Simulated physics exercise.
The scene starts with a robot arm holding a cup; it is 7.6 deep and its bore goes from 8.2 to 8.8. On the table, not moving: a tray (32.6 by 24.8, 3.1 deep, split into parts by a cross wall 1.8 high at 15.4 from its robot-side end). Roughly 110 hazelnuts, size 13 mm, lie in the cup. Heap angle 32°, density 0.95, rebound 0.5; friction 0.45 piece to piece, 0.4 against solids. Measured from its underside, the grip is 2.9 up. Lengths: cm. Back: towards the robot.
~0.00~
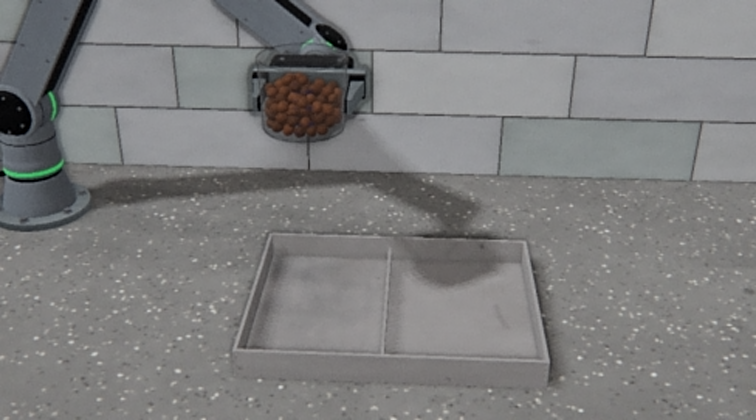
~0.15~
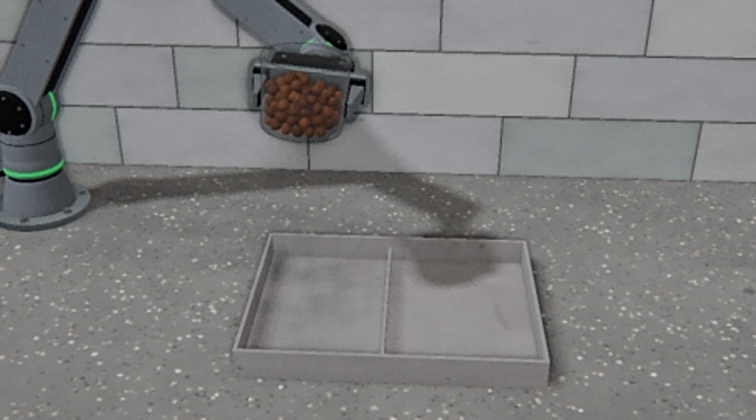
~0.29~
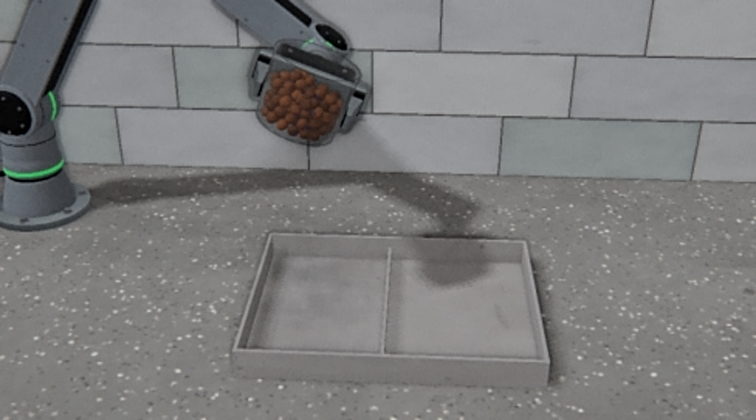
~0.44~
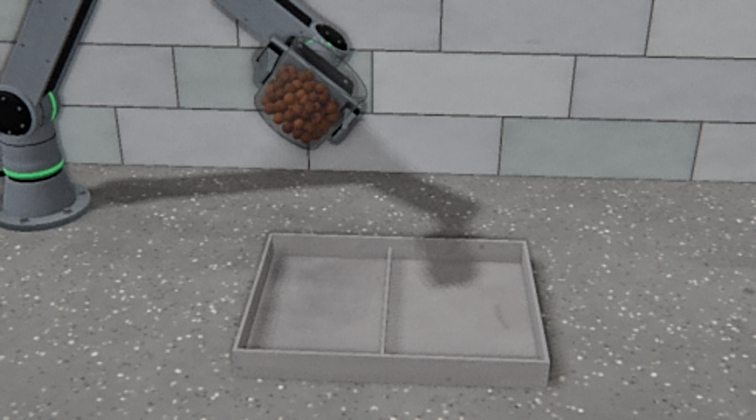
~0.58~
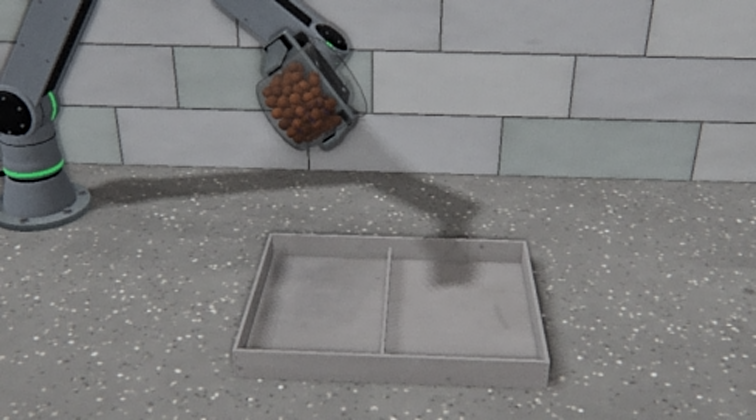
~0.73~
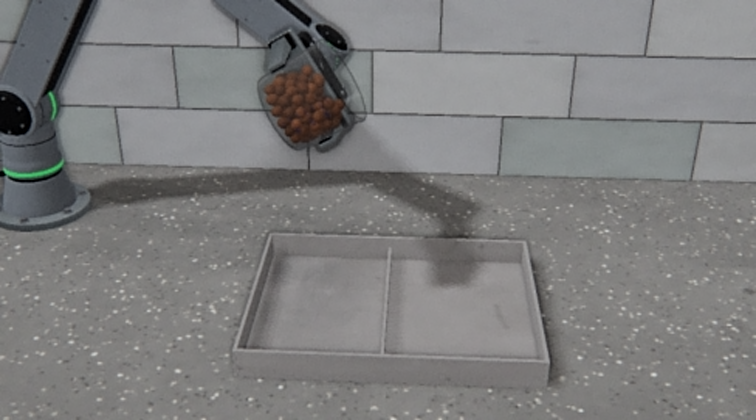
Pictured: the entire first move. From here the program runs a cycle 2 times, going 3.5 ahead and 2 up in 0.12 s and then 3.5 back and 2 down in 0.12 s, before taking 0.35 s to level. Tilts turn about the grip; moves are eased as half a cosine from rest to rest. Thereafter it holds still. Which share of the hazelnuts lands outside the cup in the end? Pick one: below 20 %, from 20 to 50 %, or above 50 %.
From 20 to 50 %.
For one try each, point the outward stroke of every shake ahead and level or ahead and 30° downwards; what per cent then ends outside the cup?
Result: Approx. 25 % and 10 %, one try each.
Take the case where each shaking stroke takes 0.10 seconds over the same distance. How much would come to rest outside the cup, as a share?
About 55 per cent in that case.
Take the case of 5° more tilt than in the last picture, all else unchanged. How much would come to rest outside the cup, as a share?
Some 45 %.
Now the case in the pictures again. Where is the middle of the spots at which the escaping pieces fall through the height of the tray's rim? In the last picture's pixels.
They come down centred close to (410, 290).
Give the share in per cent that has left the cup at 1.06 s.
Share gone by then: Close to 20 %.
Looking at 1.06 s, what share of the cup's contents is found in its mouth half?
40 per cent.
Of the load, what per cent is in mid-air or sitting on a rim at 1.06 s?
That comes to about 19 per cent, more or less.
After 1.06 s, tilted 59° forward, highest piece 30 above the table; 89 in the cup, 21 in flight or on a rim.
After 1.39 s, tilted 27° forward, highest piece 30 above the table; 69 in the cup, 35 in the far-side part, 5 in the robot-side part, 1 in flight or on a rim.
After 1.76 s, level, highest piece 28 above the table; 69 in the cup, 34 in the far-side part, 6 in the robot-side part, 1 on the table or floor.
After 2.81 s, level, highest piece 28 above the table; 69 in the cup, 34 in the far-side part, 6 in the robot-side part, 1 on the table or floor.
In the end, 69 in the cup, 34 in the far-side part, 6 in the robot-side part, 1 on the table or floor. That is 37 % outside the cup.
